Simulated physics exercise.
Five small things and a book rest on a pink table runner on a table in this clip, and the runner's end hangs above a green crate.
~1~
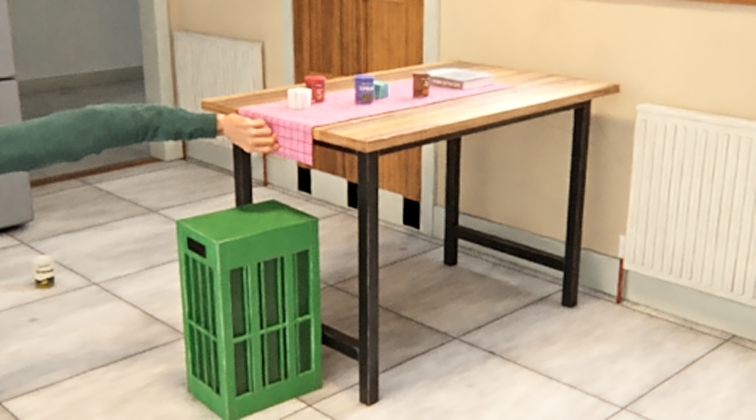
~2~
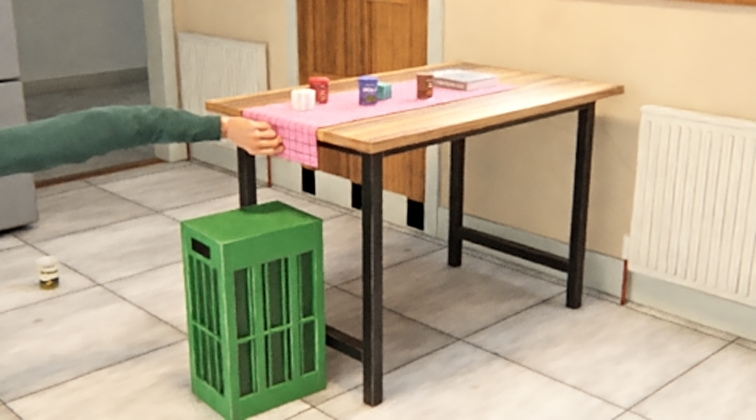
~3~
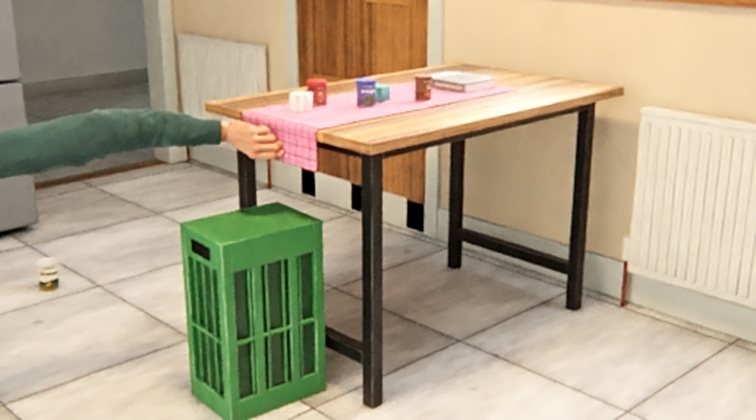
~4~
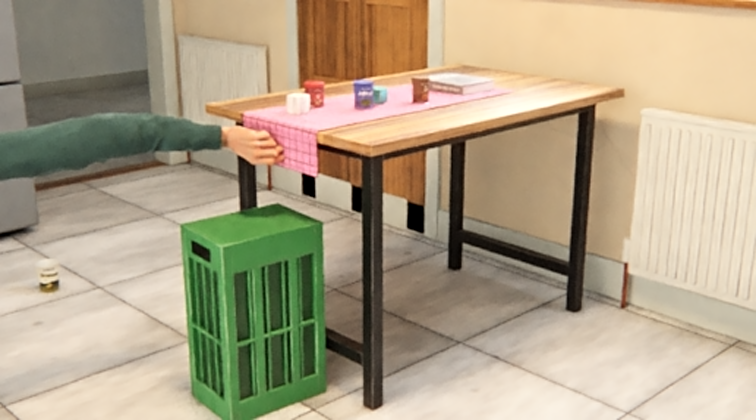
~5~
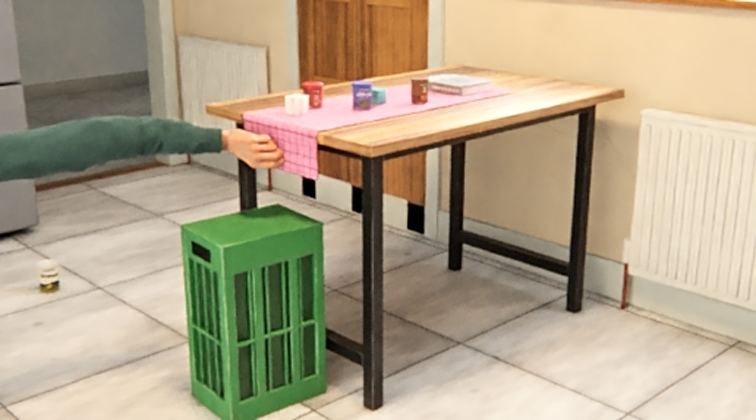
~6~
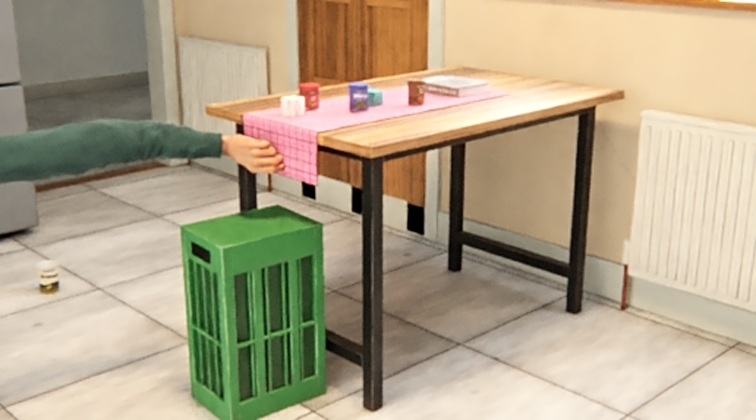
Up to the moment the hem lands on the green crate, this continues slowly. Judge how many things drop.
Dropped things in total: One.
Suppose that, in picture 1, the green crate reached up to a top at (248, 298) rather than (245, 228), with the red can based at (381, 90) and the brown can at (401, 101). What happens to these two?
Red can stays, brown can stays.
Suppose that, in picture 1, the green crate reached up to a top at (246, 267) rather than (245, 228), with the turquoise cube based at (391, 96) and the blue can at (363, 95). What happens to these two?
The turquoise cube? Safe. The blue can? Safe.
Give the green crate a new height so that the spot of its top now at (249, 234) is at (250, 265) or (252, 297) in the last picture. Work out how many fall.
Going over the edge would be 2 and 3.
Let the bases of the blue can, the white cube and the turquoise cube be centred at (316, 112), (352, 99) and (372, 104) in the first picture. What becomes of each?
Here's the result: The blue can leaves the top, the white cube remains in place and the turquoise cube remains in place.
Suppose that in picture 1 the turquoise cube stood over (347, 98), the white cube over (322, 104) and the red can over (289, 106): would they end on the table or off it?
First the turquoise cube: It is still up there. Next the white cube: It is still up there. Last the red can: It ends off the top.
Soon after, hem near (280, 201); all still up.
Then, hem on the crate; white cube gone.
At rest, hem on the crate; white cube gone. The table loses one.
